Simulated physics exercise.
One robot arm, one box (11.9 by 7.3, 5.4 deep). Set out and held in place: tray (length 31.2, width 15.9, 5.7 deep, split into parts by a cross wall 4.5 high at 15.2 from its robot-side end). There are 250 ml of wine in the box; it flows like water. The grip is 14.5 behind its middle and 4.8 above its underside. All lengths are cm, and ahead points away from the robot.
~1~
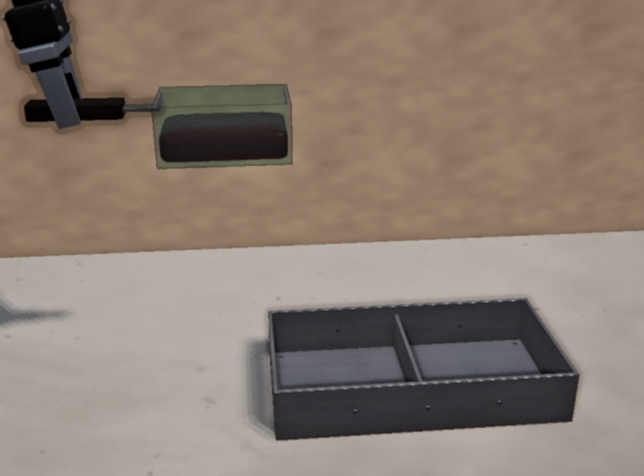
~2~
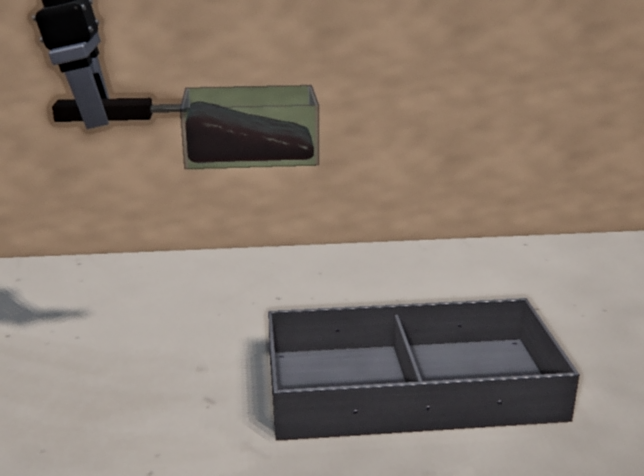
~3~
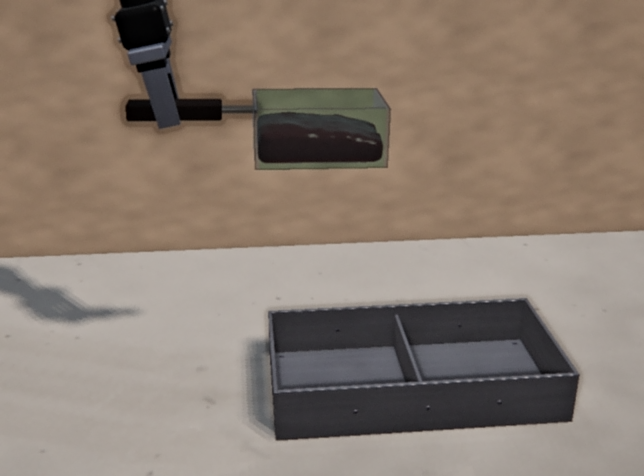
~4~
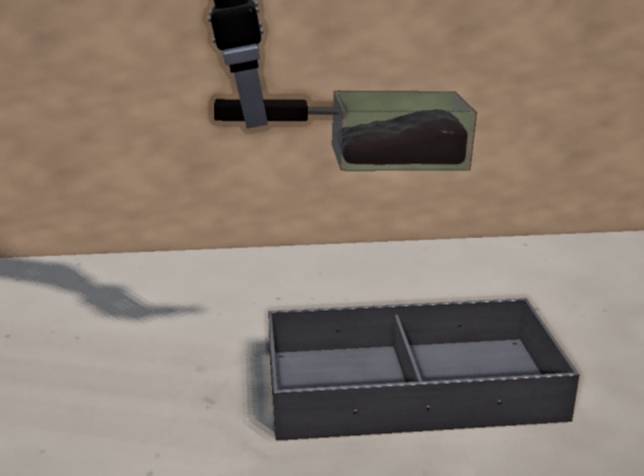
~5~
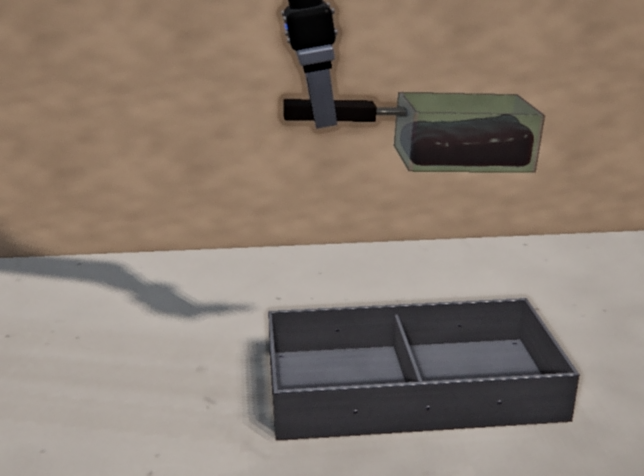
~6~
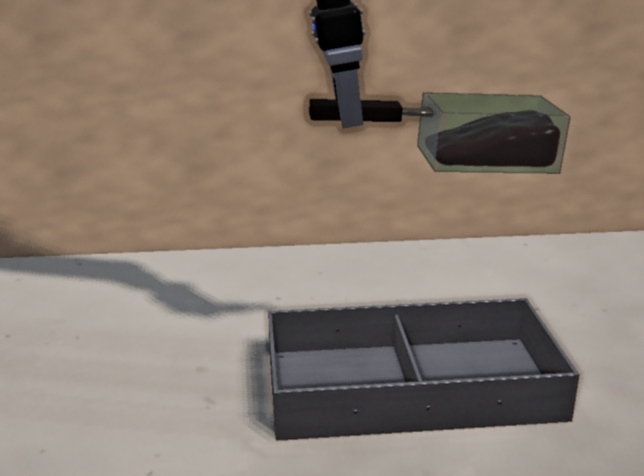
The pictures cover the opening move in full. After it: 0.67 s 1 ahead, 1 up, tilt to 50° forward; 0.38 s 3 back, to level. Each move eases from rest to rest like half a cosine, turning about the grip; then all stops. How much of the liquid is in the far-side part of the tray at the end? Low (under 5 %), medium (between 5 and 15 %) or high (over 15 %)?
Share in the far-side part of the tray: High (over 15 %).
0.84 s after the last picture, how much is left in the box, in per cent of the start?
Some 65 per cent.
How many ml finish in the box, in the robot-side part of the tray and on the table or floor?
Roughly 160, 0, 10 ml.
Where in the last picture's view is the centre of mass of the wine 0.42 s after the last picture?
Near (476, 208).
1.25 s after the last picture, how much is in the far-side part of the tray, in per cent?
About 35 %.
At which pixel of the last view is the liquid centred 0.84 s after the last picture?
Near (487, 261).
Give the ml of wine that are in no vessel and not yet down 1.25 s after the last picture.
About 5 ml.
Then, 0.42 s later, tilted 36° forward, liquid up to 24 above the table; 250 ml in the box.
Then, 0.84 s later, tilted 29° forward, liquid up to 48 above the table; 160 ml in the box, 85 ml in the far-side part, 10 ml in the air or running down outside.
Then, 1.25 s later, level, liquid up to 68 above the table; 155 ml in the box, 85 ml in the far-side part, 10 ml on the table or floor, 5 ml in the air or running down outside.
Then, 2.05 s later, level, liquid up to 32 above the table; 155 ml in the box, 85 ml in the far-side part, 10 ml on the table or floor.
At rest, 155 ml in the box, 85 ml in the far-side part, 10 ml on the table or floor. That is 33 % in the far-side part of the tray.
